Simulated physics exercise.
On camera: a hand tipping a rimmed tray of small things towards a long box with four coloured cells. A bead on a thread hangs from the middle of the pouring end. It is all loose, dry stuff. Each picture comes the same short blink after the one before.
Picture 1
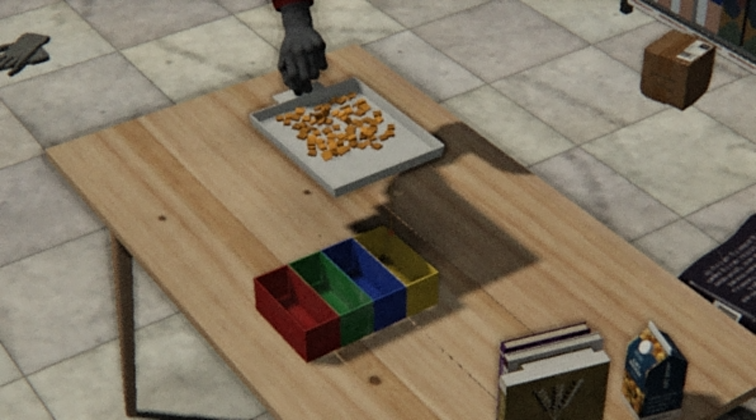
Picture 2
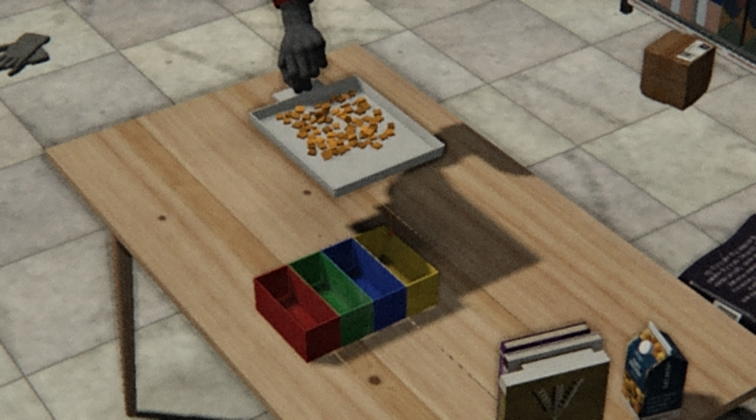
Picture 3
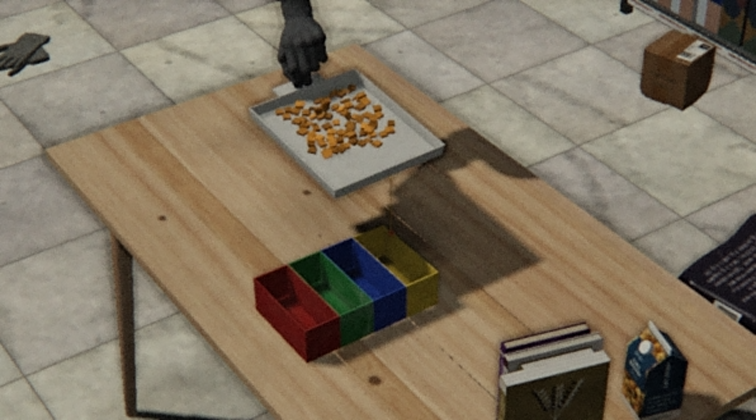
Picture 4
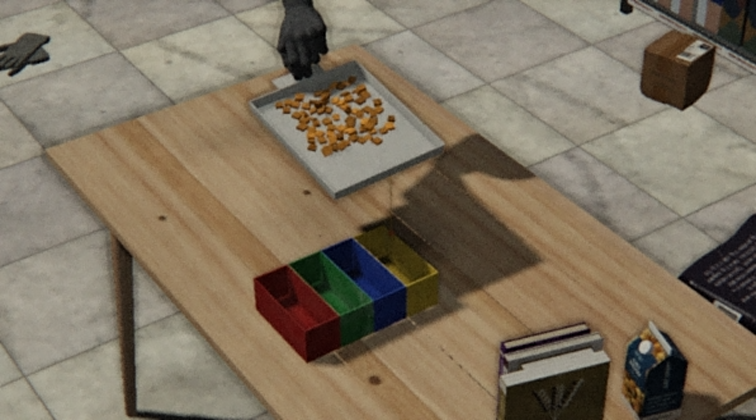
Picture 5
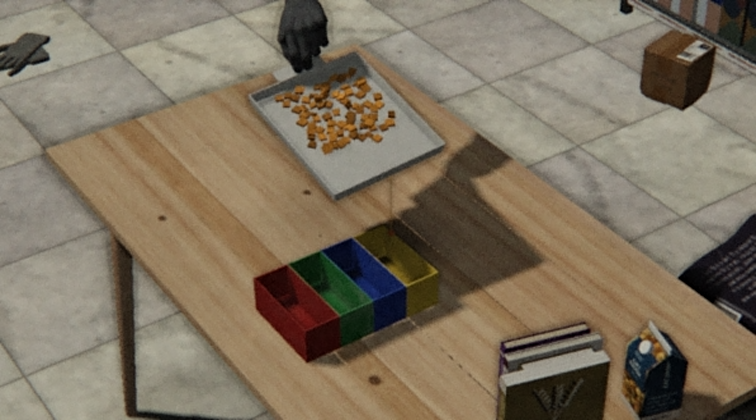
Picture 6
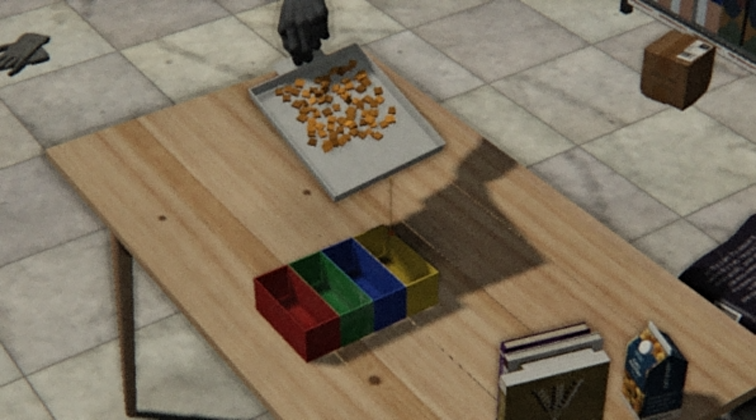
A gloved hand slowly tilts a gray tray of small orange crackers toward its left corner.
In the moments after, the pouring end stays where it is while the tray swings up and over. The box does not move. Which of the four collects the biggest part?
Fullest: The blue cell.
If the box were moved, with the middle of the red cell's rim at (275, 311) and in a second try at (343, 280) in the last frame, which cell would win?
In turn: The yellow cell; the green cell.
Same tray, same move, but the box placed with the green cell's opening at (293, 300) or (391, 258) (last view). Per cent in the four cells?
Roughly 70 per cent, and 90 per cent.
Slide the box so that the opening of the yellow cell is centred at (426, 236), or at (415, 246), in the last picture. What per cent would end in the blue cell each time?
About 20 and 40 per cent.
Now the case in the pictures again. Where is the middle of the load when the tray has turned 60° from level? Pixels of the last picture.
Around (358, 170).
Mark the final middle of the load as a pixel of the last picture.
Near (366, 295).
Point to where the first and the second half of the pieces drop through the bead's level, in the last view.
First near (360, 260), later near (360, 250).
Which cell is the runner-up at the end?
Next in line is that yellow cell.
Shortly afterwards, tray tipped steeply; all but a few on the tray; only a few falling or outside the box.
Next, tray tipped right over; the bulk on the tray; a little in the blue cell; a little in the green cell; only a few in the yellow cell.
Some moments later, tray tipped past a quarter turn; near two thirds in the blue cell; near a quarter in the yellow cell; a little in the green cell; only a few falling or outside the box.
In the end, tray tipped past a quarter turn; near two thirds in the blue cell; near a quarter in the yellow cell; a little in the green cell; none at all in the red cell; only a few outside the box.
